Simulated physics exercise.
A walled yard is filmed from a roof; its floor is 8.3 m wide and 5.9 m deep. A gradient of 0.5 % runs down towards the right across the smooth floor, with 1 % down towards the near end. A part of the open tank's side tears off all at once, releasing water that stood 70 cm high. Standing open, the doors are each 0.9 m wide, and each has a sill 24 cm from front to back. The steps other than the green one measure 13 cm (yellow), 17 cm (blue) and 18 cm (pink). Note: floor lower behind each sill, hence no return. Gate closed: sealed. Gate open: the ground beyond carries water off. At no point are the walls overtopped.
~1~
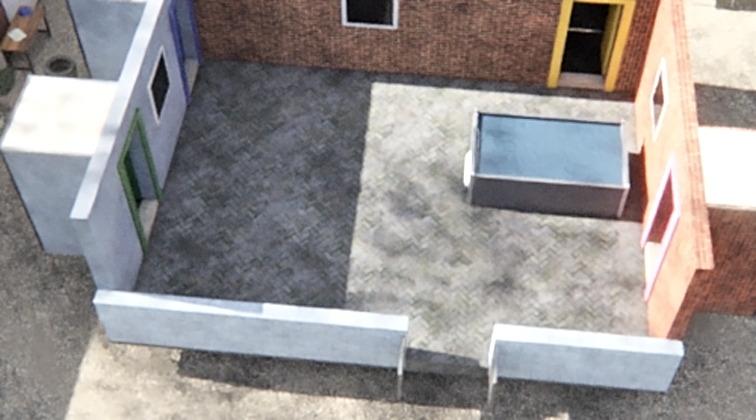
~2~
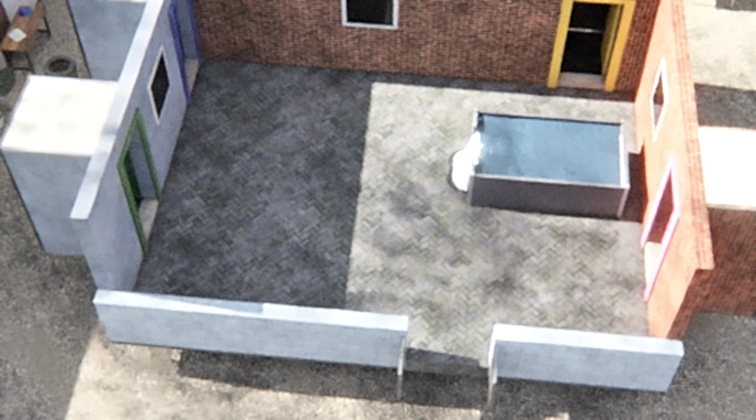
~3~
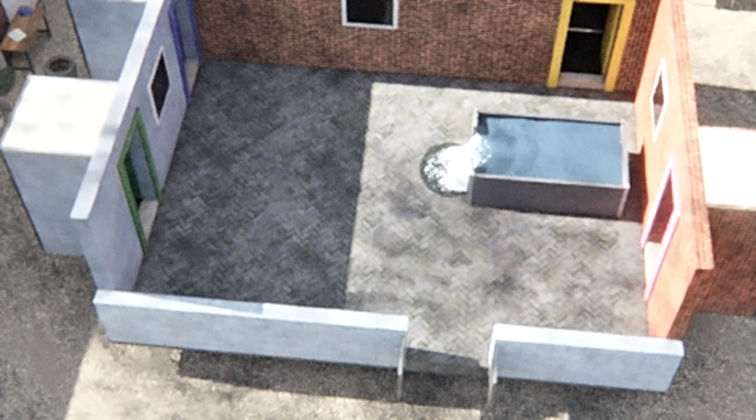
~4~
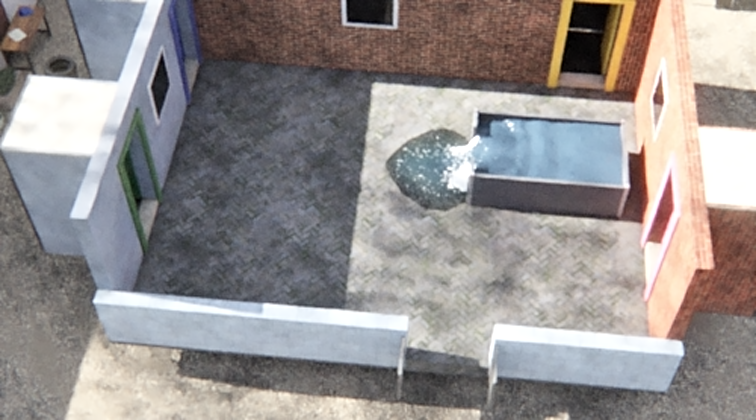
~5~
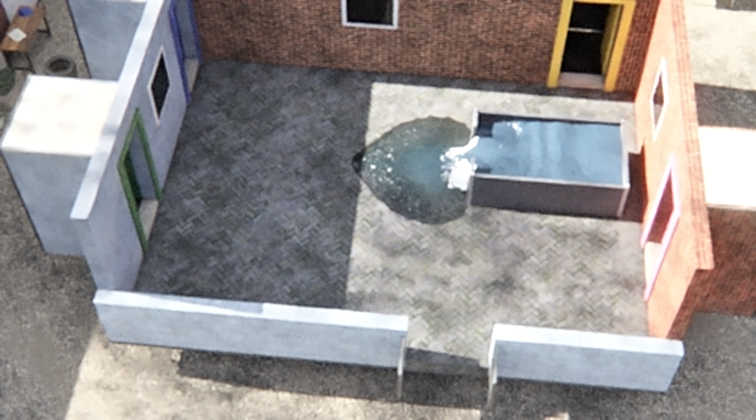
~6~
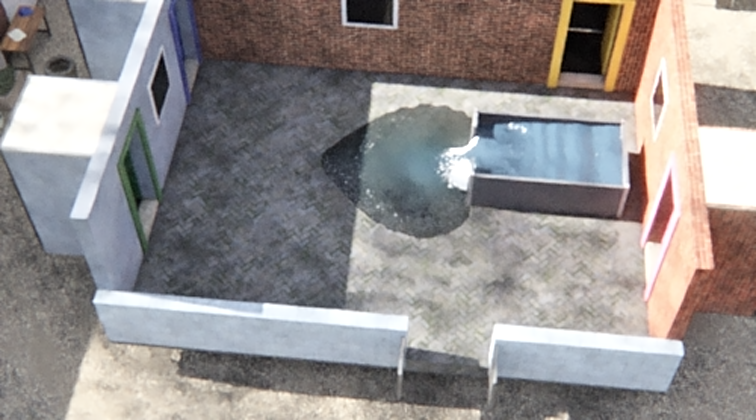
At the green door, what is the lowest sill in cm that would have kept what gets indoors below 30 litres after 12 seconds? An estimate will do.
Somewhere near 8 cm.
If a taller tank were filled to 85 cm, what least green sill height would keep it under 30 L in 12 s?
It would take a step of about 11.0 cm.
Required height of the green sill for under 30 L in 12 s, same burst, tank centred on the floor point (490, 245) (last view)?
Then it needs to be around 11.5 cm high.
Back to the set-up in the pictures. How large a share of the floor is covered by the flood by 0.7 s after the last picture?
Some 30 per cent is wet.
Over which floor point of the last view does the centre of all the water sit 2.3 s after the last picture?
Roughly (422, 172).
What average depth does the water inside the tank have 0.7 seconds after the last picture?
The mean depth is roughly 53 cm.
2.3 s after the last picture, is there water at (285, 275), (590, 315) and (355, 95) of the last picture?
So the three spots come out swamped, spared, swamped, in that order.
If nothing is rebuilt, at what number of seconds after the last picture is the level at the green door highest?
I'd say near 2.4 seconds.
Then, 0.7 s after the last picture water covers 30 % of the floor, deepest (41 cm) near (466, 172); it has not reached the green door.
Then, 2.3 s after the last picture water covers 55 % of the floor, deepest (26 cm) near (466, 172); 15 cm at the green door, 0 litres in over its 17 cm sill.
Then, 11.3 s after the last picture water covers 95 % of the floor, deepest (13 cm) near (640, 367); 8 cm at the green door, 0 litres in over its 17 cm sill.
At the green door as built, the water peaked near 15 cm, 2.3 s after the last picture.
With a sill of 6.5 cm, 55 litres would have come in within the 12 s; with 9 cm, 19 litres. So under 30 litres takes about 8 cm.
